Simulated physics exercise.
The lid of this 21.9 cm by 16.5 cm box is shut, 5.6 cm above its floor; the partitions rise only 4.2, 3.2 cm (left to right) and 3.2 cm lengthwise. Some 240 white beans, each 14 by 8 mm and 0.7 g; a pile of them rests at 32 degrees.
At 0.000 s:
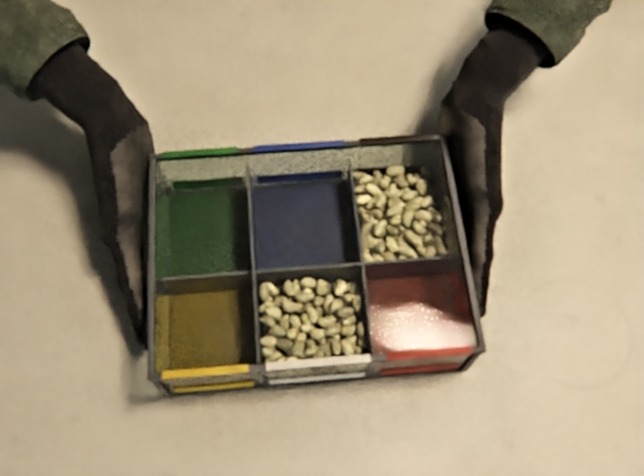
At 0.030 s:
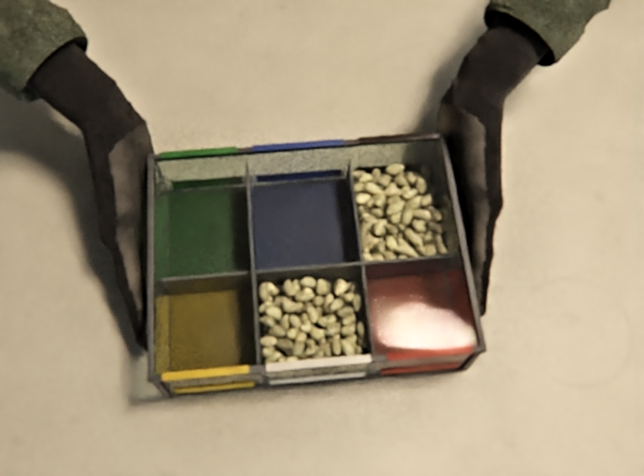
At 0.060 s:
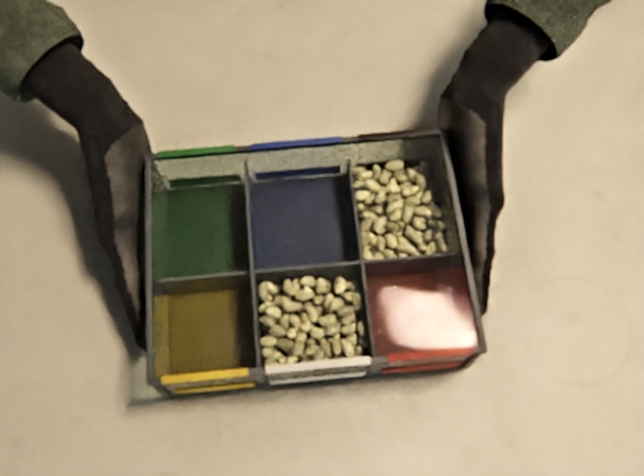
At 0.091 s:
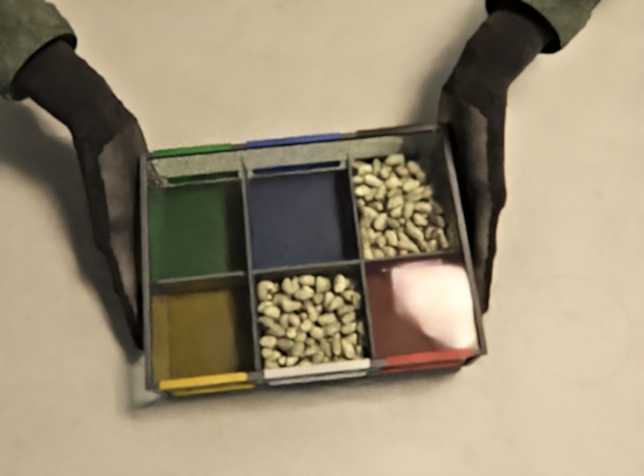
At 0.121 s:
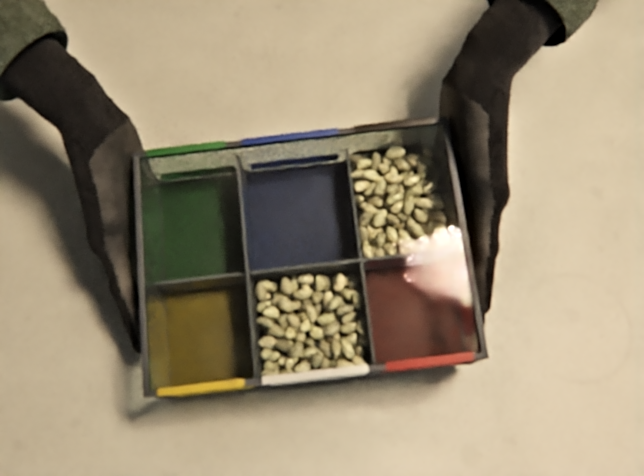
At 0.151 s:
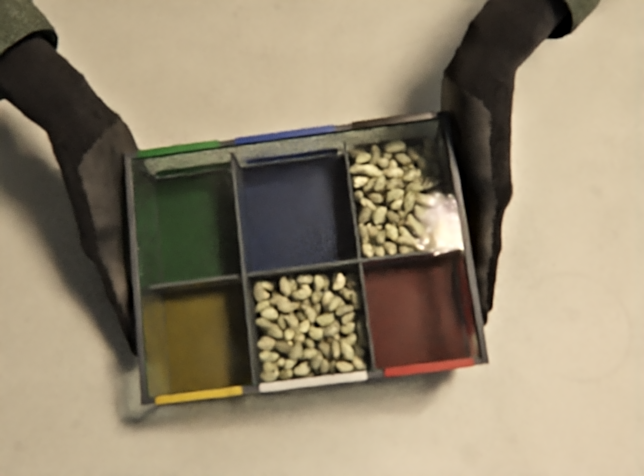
In this clip, gloved hands hold a shut, six-compartment box with coloured edges and pale beans in two compartments, tilting it slightly as a bright reflection moves from the red compartment up to the beans at upper right.
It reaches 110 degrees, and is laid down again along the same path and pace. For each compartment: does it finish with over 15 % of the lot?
Red over, blue under, green under, yellow under, white over, black under.
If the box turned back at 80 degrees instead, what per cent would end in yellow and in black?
In that case yellow 0; black 25.
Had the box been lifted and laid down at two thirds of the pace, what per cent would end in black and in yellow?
Then: Black 0, yellow 5.
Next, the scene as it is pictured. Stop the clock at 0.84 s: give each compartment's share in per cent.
Red 15; blue 0; green 0; yellow 0; white 55; black 25.
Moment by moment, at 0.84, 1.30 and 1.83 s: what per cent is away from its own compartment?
In turn: 35, 55, 55.
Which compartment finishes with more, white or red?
The white compartment.
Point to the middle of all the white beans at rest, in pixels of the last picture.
Around (326, 338).
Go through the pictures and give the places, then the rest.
Box tilt 0 degrees, front corners at (154, 374) and (479, 347); white 45 %, black 55 %, in the first frame.
Box tilt 1 degrees, front corners at (154, 376) and (479, 347), in the second frame.
Box tilt 2 degrees, front corners at (153, 379) and (480, 347), in the third frame.
Box tilt 5 degrees, front corners at (152, 384) and (480, 349), lowest corner left front, in the fourth frame.
Box tilt 9 degrees, front corners at (150, 391) and (481, 353), lowest corner left front, in the fifth frame.
Box tilt 14 degrees, front corners at (148, 399) and (481, 358), lowest corner left front; white 45 %, black 55 %. The box's pace is about 155 degrees a second, in the sixth frame.
After 0.84 s, tilt 110 degrees; red 15 %, white 55 %, black 25 %.
Then, at 1.30 s, tilt 49 degrees; red 20 %, yellow 5 %, white 75 %, black 5 %.
After 1.83 s, tilt 0 degrees; red 20 %, yellow 5 %, white 75 %, black 5 %.
At rest (2.3 s), red 20 %, blue 0 %, green 0 %, yellow 5 %, white 75 %, black 5 %.
